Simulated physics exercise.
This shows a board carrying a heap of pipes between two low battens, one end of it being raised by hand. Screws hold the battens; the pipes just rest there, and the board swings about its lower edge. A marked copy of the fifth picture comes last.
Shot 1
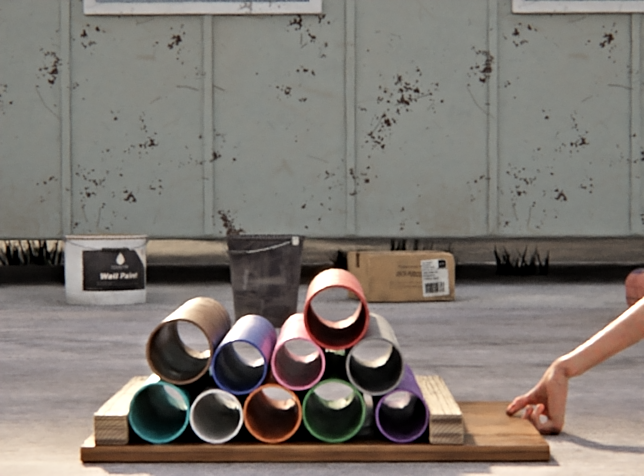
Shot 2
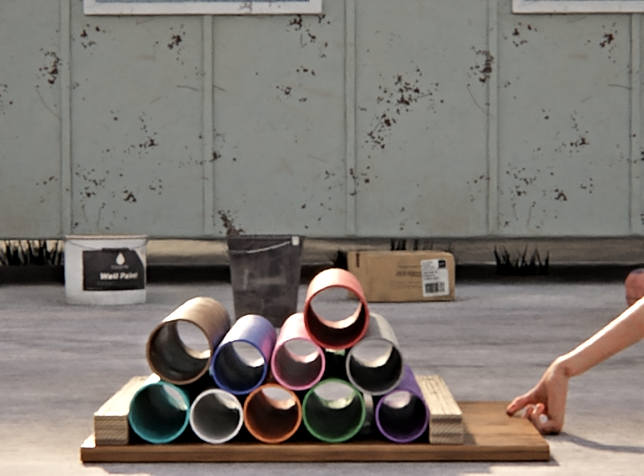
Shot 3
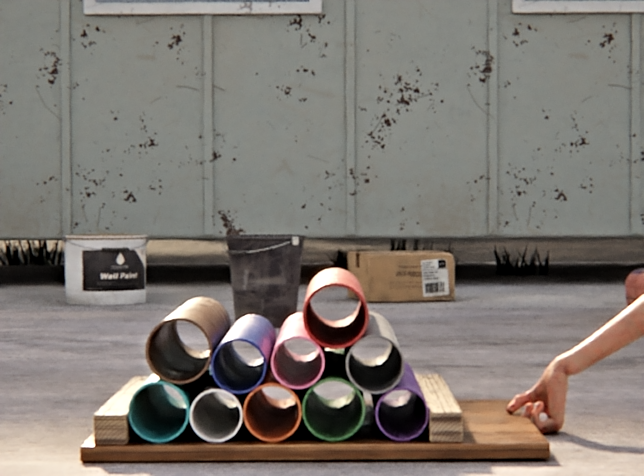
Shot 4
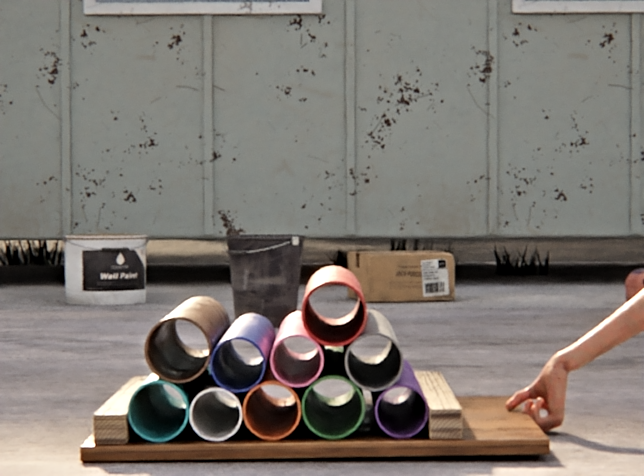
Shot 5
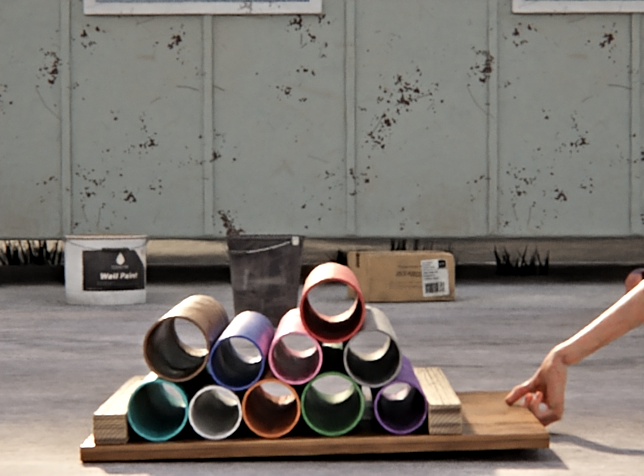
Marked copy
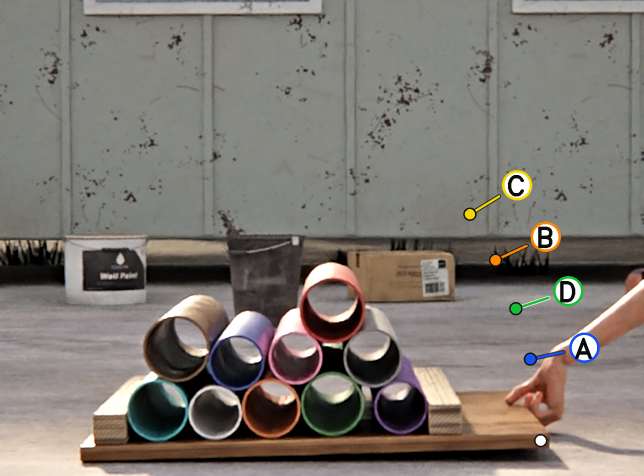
Stacked coloured pipes resting between two battens on a wooden board as a hand slowly lifts its right end slightly.
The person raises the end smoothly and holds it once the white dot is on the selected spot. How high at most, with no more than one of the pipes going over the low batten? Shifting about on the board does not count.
Up to D.
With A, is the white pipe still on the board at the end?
Yes.
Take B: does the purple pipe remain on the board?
The purple pipe: Yes.
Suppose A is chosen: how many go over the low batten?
At A the number is none.
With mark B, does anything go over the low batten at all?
Yes, at B.
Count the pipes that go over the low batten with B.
At B the number is four.
On the copy, A at (531, 359); B at (496, 260); C at (470, 214); D at (516, 309); the white dot at (541, 441).
On D. First, board at 13°.
Then, board at 18°.
Finally, board at 18°, none over the low batten.
By contrast, A none over the low batten; B four over the low batten (blue, pink, brown, red); C four over the low batten (blue, pink, brown, red).
